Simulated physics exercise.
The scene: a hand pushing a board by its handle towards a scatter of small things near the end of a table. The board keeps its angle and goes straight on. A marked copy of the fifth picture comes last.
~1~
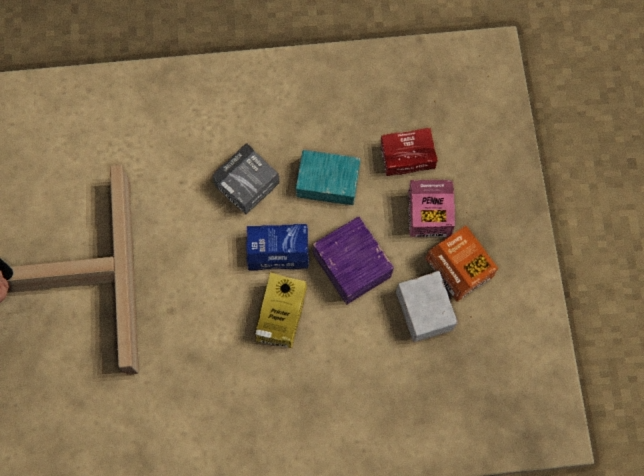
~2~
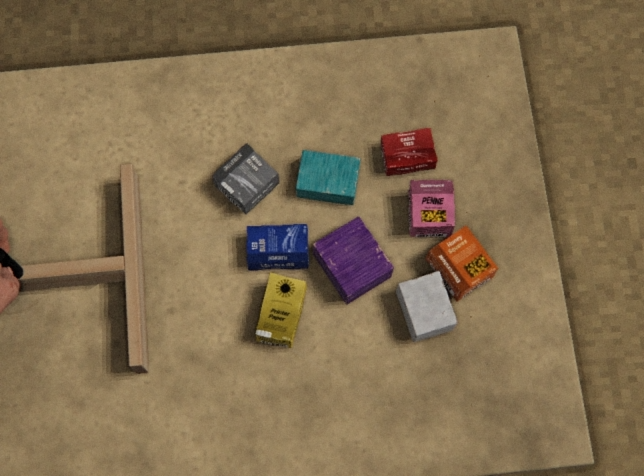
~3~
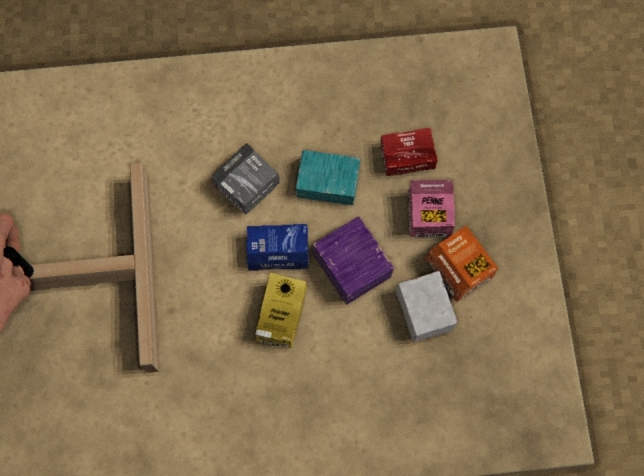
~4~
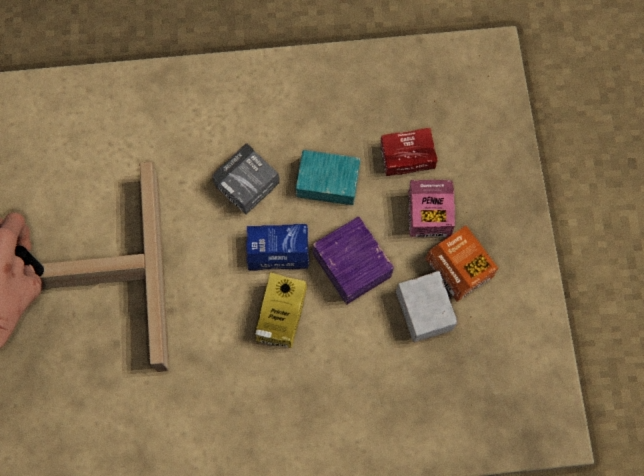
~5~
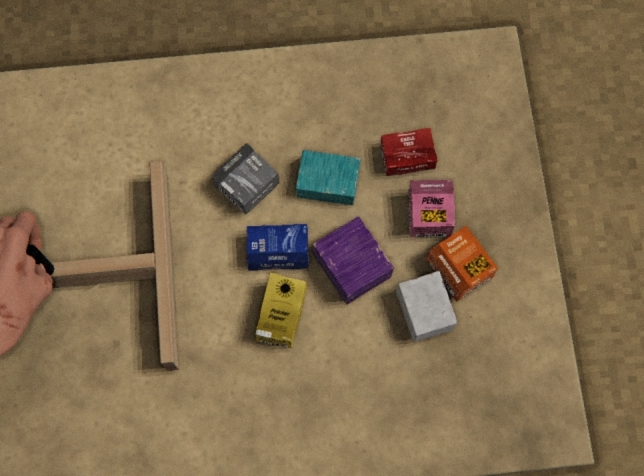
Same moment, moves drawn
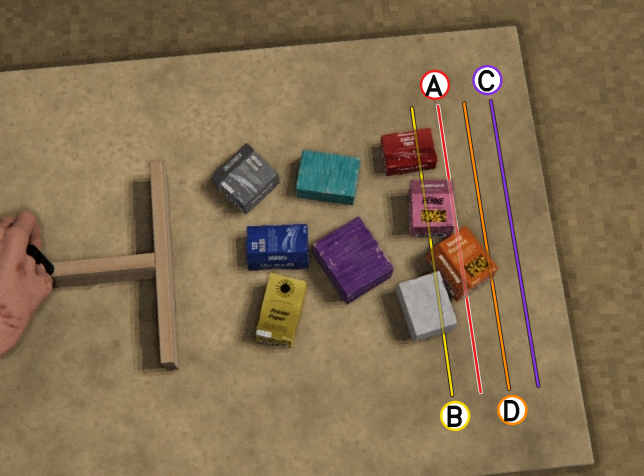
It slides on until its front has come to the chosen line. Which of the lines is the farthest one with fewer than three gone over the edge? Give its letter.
A is the last line within the limit.
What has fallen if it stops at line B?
It is the pink packet.
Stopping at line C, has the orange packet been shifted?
Yes.
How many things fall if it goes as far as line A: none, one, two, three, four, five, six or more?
Two.
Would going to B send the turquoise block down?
No.
On the marked copy, A at (458, 243); B at (431, 245); C at (514, 237); D at (486, 240).
With A. Early on, board (269, 248); grey box (302, 184); turquoise block (361, 181).
Further on, board (377, 238); pink packet (511, 200); orange packet (520, 278).
At the end, board (458, 230); pink packet over the edge; orange packet over the edge; two fallen.
As for the rest, B is within the limit but short; C drops five; D drops four.
